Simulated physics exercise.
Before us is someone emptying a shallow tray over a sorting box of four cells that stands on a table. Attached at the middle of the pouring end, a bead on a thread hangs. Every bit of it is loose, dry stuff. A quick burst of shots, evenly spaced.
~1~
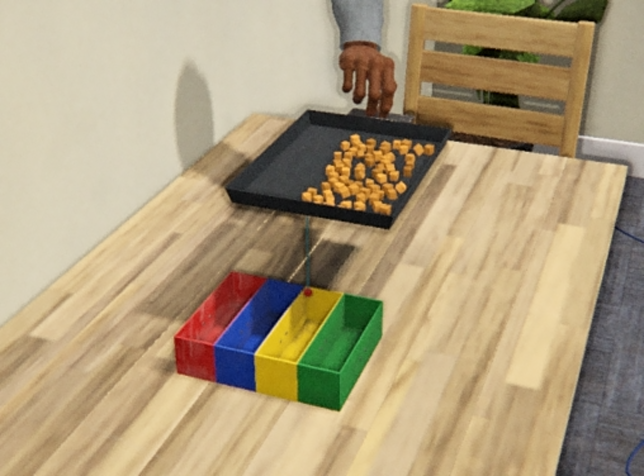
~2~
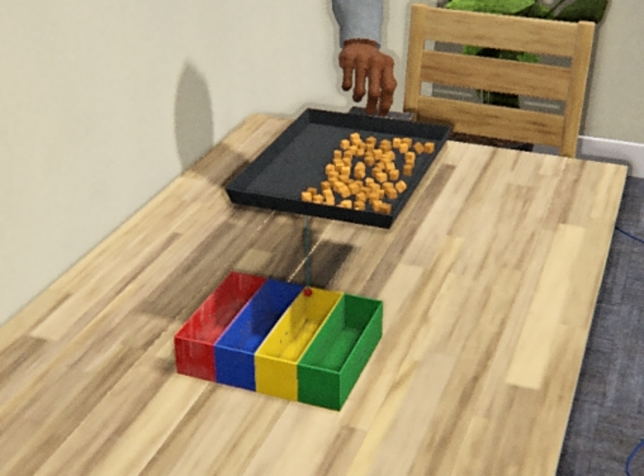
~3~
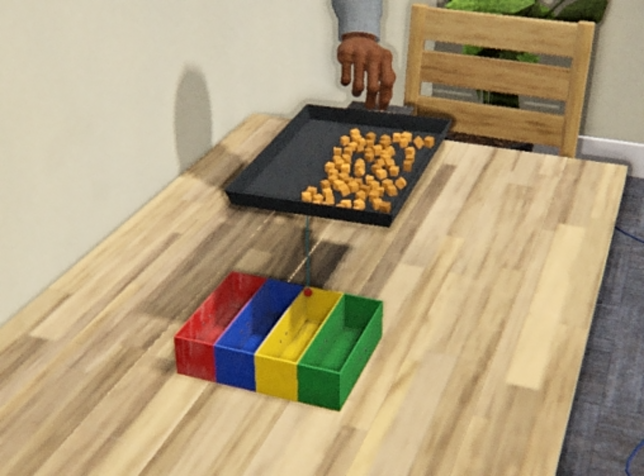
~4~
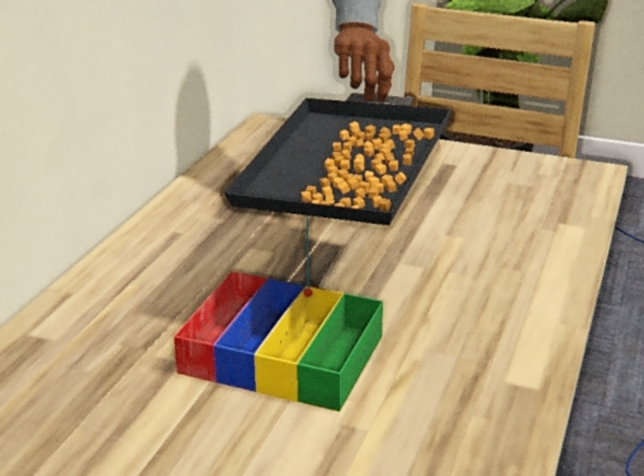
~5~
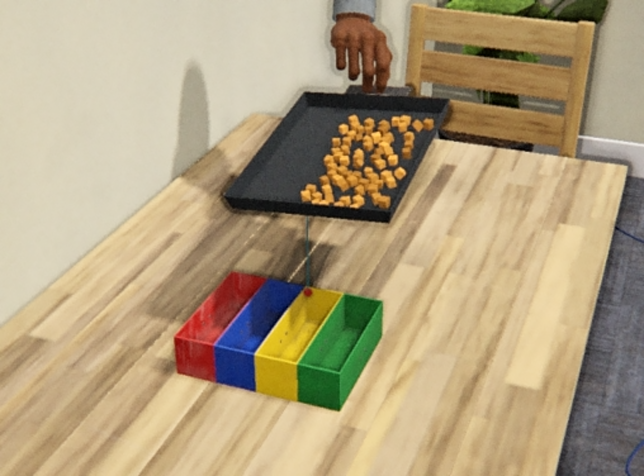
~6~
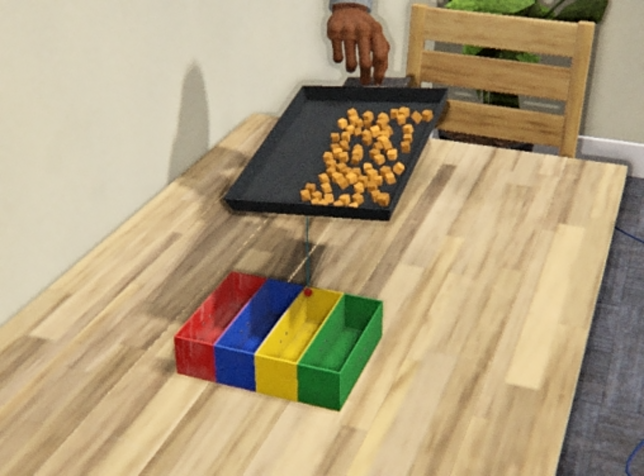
A hand slowly raises the far end of a dark tray of orange cubes above a table.
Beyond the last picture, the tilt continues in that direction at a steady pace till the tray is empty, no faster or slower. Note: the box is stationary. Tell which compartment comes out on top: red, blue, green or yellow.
It is red that comes out on top.
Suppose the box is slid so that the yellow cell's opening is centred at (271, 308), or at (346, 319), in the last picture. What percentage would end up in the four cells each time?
First 100 %, then 50 %.
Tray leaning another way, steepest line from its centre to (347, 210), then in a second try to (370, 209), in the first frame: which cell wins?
Well, with the first heading it's the green cell, and with the second it's the green cell.
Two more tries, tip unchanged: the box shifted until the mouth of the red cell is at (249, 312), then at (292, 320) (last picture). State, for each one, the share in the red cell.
Trial 1 50%, trial 2 10%.
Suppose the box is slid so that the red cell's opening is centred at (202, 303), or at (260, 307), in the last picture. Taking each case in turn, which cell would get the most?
Blue; the red cell.
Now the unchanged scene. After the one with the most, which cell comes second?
That would be blue, just behind the top one.
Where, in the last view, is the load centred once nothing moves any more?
The centre comes to rest near (236, 326).
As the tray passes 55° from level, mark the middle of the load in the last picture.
Near (268, 196).
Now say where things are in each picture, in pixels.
The first picture shows corners of the pouring end at (231, 186) and (390, 213), level; middle of the load at (360, 172), croutons; bead on its thread at (308, 292); red cell at (195, 356); blue cell at (235, 365); yellow cell at (276, 374); green cell at (319, 384).
The second picture shows corners of the pouring end at (231, 187) and (390, 213), level; middle of the load at (360, 171).
The third picture shows corners of the pouring end at (231, 189) and (389, 211), tipped barely, lowest at the left corner; middle of the load at (360, 168).
The fourth picture shows corners of the pouring end at (230, 191) and (388, 210), tipped a little, lowest at the left corner; middle of the load at (359, 163).
The fifth picture shows corners of the pouring end at (230, 193) and (387, 208), tipped a little, lowest at the left corner; middle of the load at (358, 159).
The sixth picture shows corners of the pouring end at (229, 196) and (386, 206), tipped a little, lowest at the left corner; middle of the load at (358, 155); red cell at (195, 356); blue cell at (235, 365); yellow cell at (276, 374); green cell at (319, 384).
Soon after the last picture, tray tipped steeply; nearly all on the tray; a stray few falling or outside the box.
A little later, tray tipped right over; most on the tray; a small part in the red cell; a small part falling or outside the box.
Later still, tray tipped past a quarter turn; about two thirds in the red cell; about a quarter in the blue cell; a stray few in the yellow cell; a small part falling or outside the box.
At rest, tray tipped past a quarter turn; about two thirds in the red cell; about a quarter in the blue cell; a stray few in the yellow cell; none in the green cell; a small part outside the box.
